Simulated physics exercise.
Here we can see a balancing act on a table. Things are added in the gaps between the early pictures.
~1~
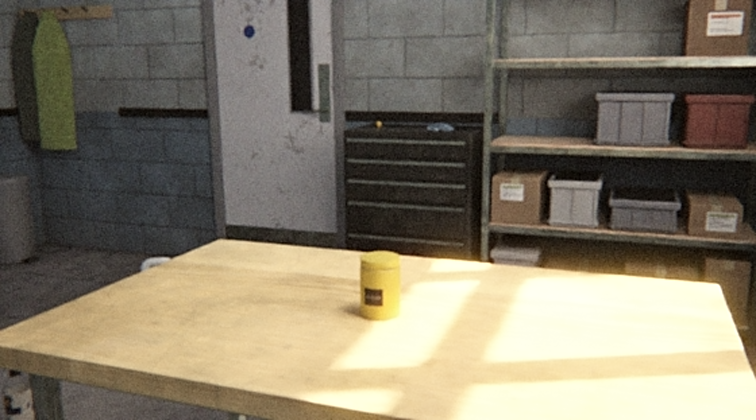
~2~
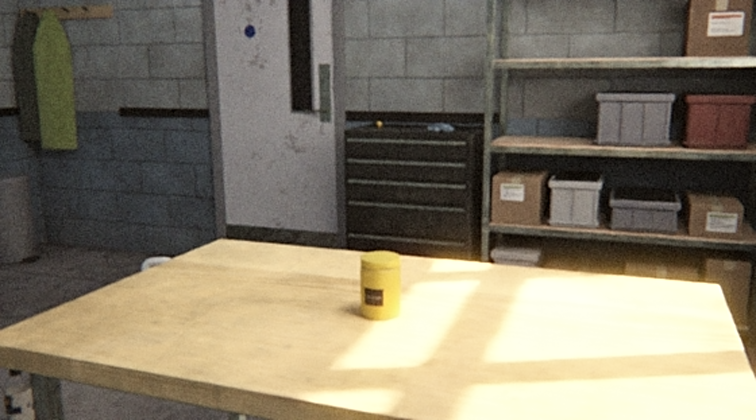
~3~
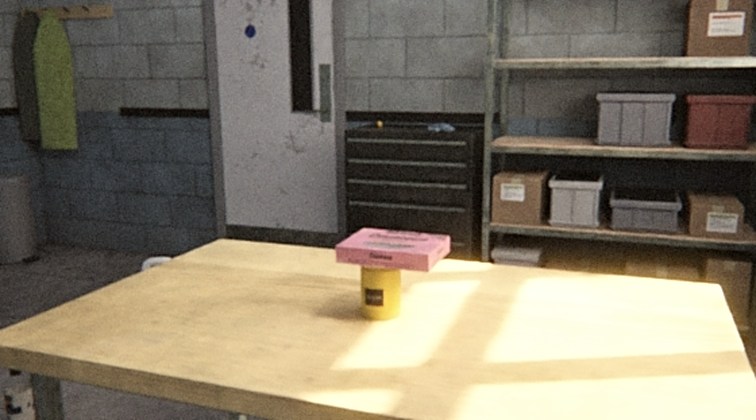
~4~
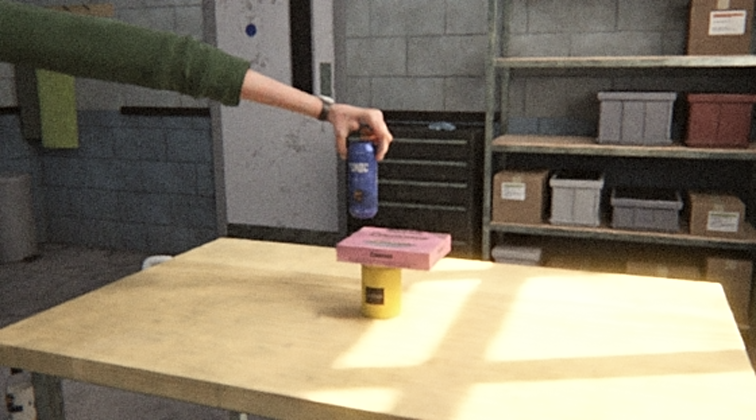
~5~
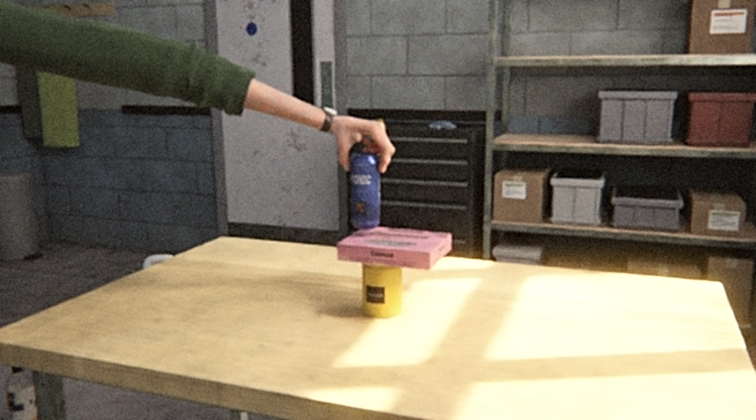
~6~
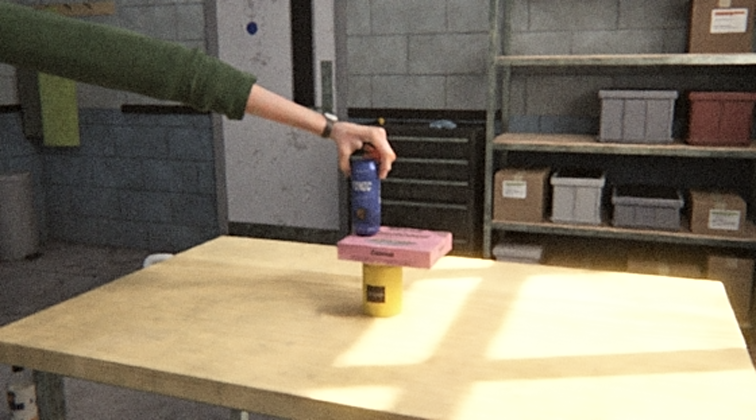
A pink box appeared on top of a yellow jar on a wooden table, then a hand reached in from the left and lowered a blue can onto the box, keeping hold of it.
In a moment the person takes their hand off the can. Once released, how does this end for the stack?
It ends with the stack intact.
Then, 0.30 s later than the last frame, all is still.
Then, 0.70 s later than the last frame, blue can resting near (366, 198).
When it is over, all 3 as before. End places, in pixels of the last picture, blue can near (366, 198). The stack holds.
